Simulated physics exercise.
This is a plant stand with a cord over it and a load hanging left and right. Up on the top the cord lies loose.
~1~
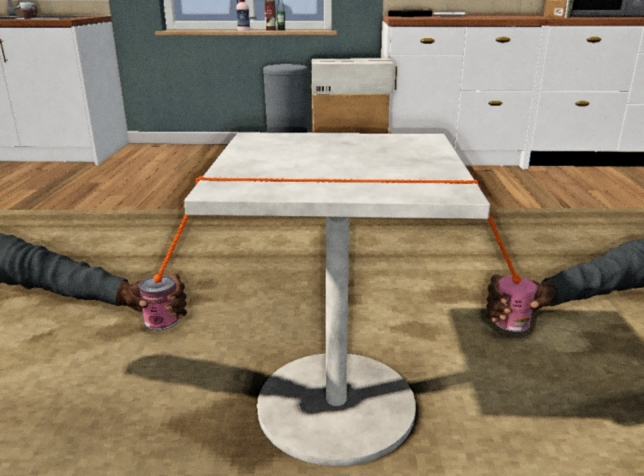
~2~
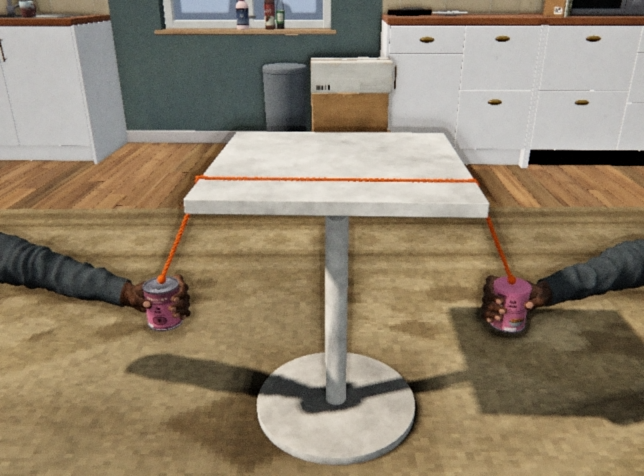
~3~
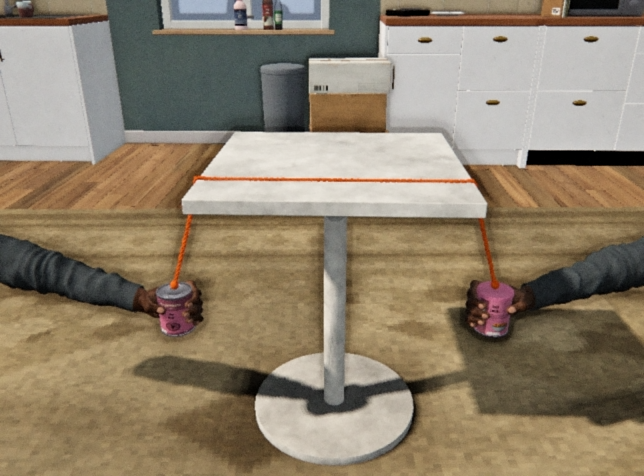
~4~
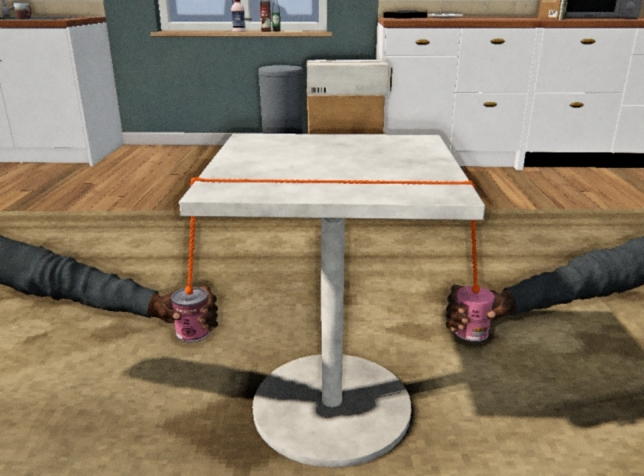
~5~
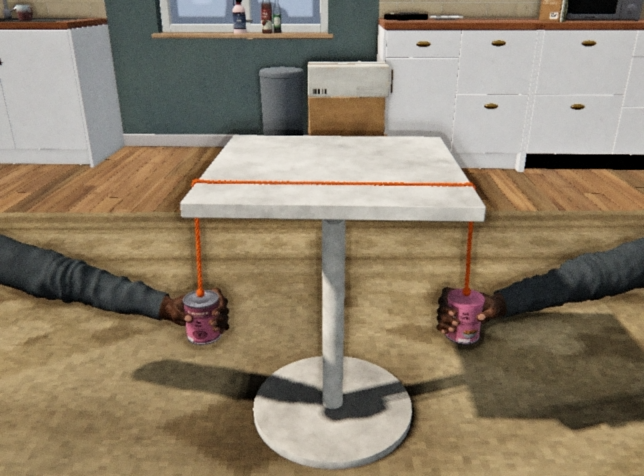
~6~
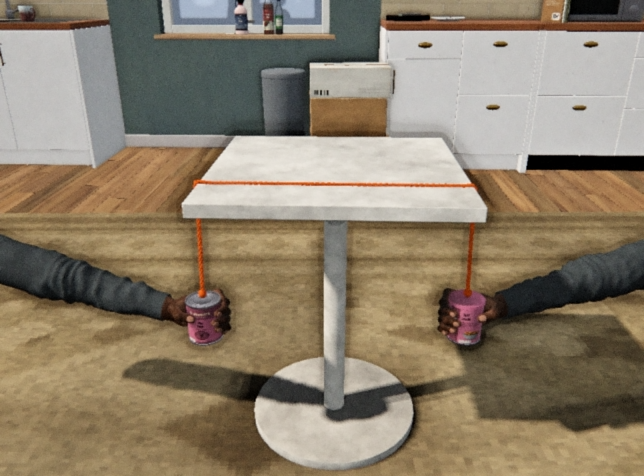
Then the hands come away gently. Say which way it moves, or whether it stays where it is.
You'll see it go nowhere.
Then, 0.78 s on from there, left tin still level near (212, 318); right tin still level near (459, 317).
In the end, left tin still level near (213, 318); right tin still level near (459, 317). The cord keeps its balance.
